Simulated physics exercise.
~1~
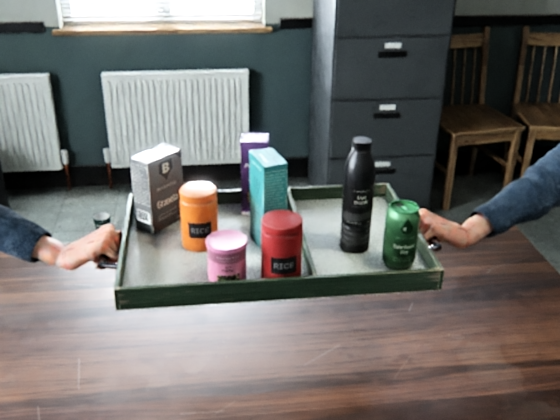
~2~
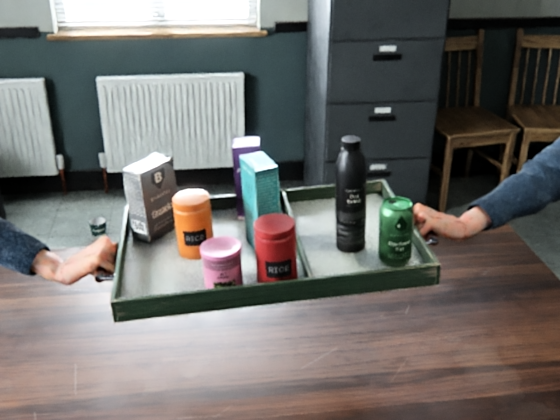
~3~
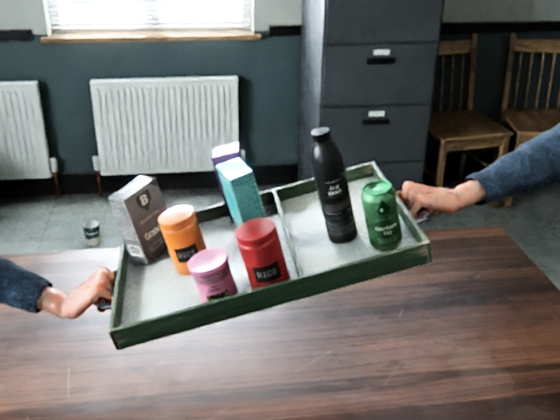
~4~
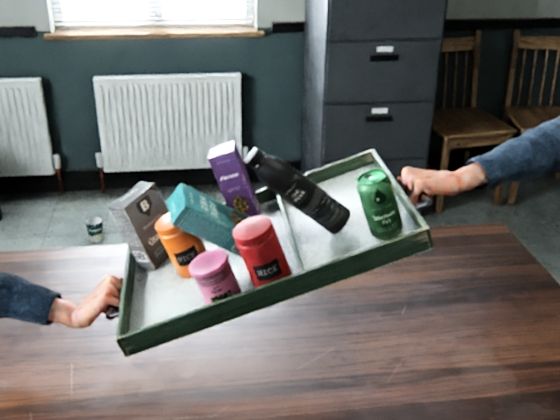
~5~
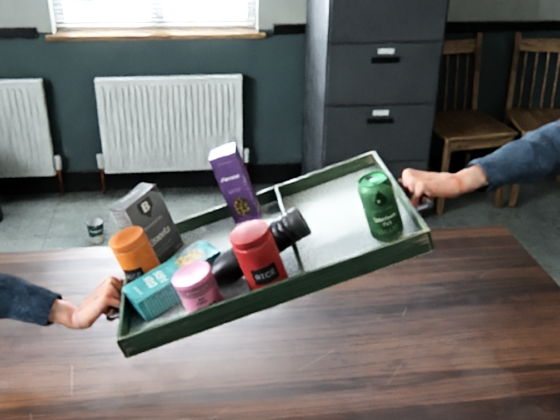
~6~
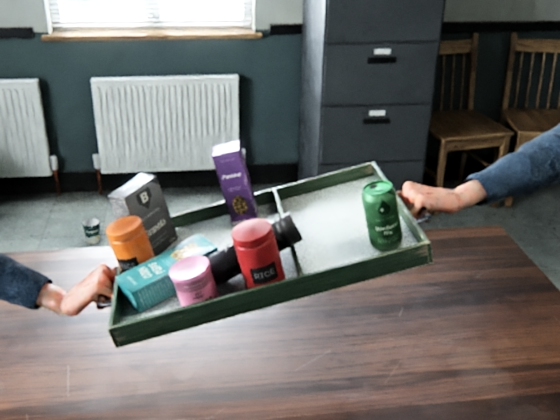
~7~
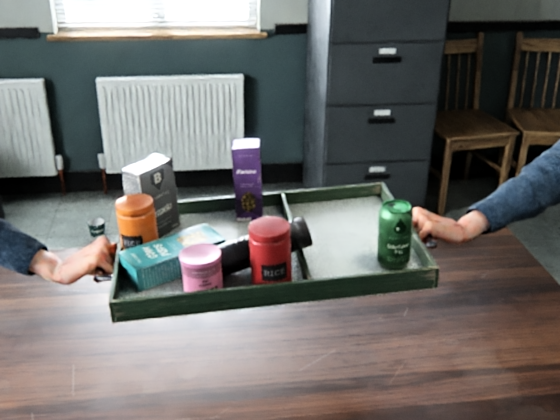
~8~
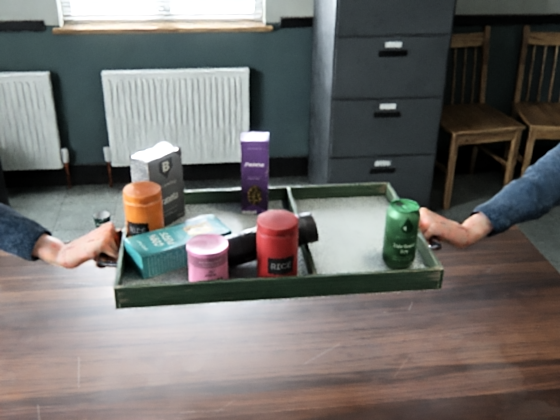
Tray held by two hands tilting down to the left, toppling a black bottle and turquoise carton and shifting an orange jar, then levelling.
